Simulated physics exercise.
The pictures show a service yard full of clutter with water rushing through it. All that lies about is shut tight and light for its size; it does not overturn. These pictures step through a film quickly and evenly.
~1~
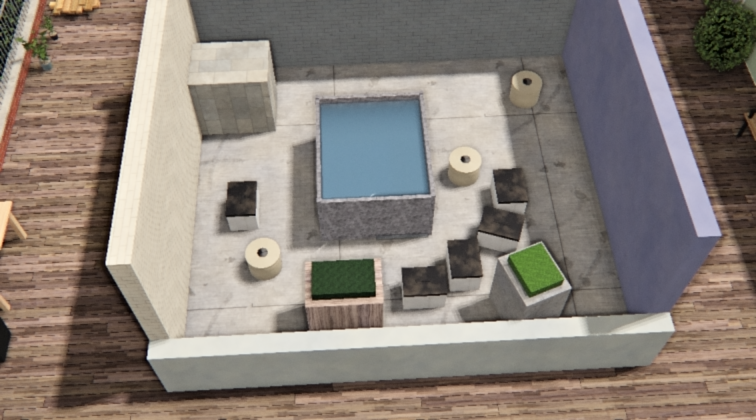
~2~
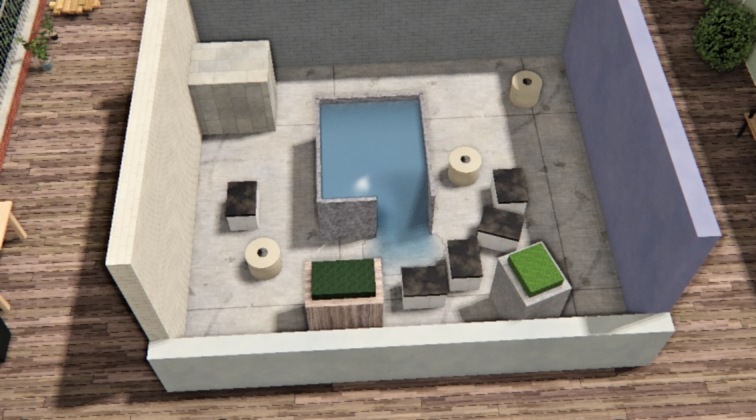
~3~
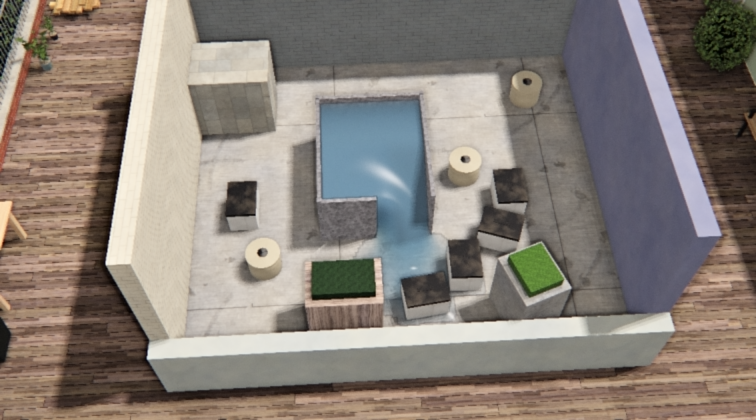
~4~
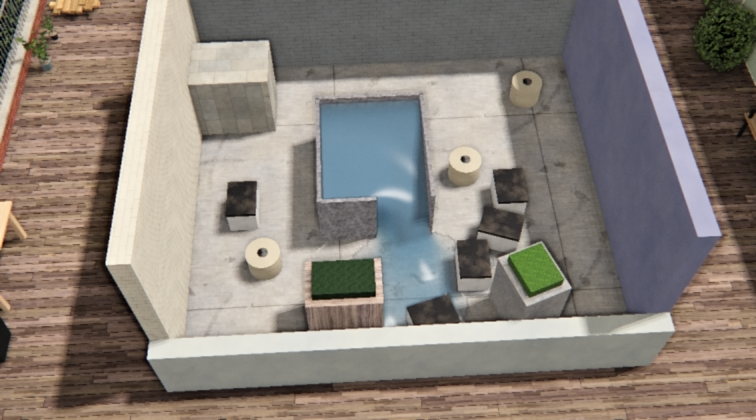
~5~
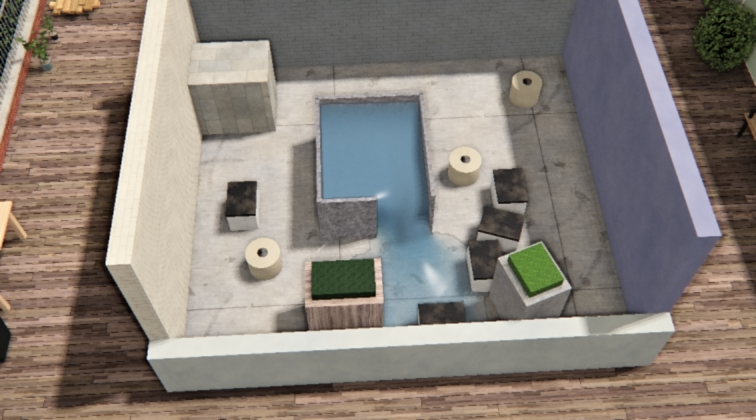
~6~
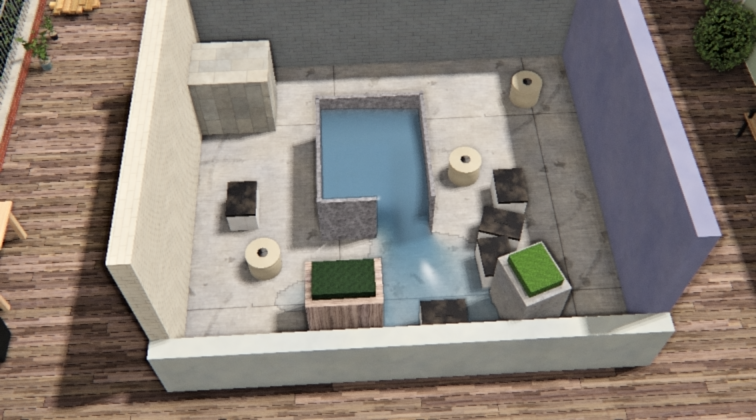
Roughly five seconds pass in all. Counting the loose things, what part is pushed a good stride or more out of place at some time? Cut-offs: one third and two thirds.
Two thirds or more.
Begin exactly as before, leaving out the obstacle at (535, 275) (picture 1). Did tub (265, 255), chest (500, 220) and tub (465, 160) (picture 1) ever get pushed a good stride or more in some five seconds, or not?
One at a time: The first traveled far, the second remained nearby, the third remained nearby.
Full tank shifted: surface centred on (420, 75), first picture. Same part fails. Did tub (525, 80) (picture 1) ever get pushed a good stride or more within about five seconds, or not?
From what I can tell, it lacked the distance.
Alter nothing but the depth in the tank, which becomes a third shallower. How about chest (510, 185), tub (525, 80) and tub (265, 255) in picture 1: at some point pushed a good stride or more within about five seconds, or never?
One: Passed the mark. Two: Stayed below the mark. Three: Passed the mark.
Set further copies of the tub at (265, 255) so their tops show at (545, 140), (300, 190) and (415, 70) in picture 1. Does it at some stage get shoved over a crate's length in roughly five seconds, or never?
Going by the order given: Travels that far, stays in place, stays in place.
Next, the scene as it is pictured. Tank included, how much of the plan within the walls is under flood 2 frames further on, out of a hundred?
My answer would be close to 25 per cent.
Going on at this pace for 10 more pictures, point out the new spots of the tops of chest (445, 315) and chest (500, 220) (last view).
Look for them close to (458, 292) and (496, 195).
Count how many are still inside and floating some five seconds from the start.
7 in all.
A moment on, 2 of 8 are well off their spots; 1 afloat.
Next, 3 of 8 are well off their spots; 2 afloat.
Later, 7 of 8 are well off their spots; 4 afloat.
In the end, 8 of 8 are well off their spots, and 8 have been at some point; 7 afloat.
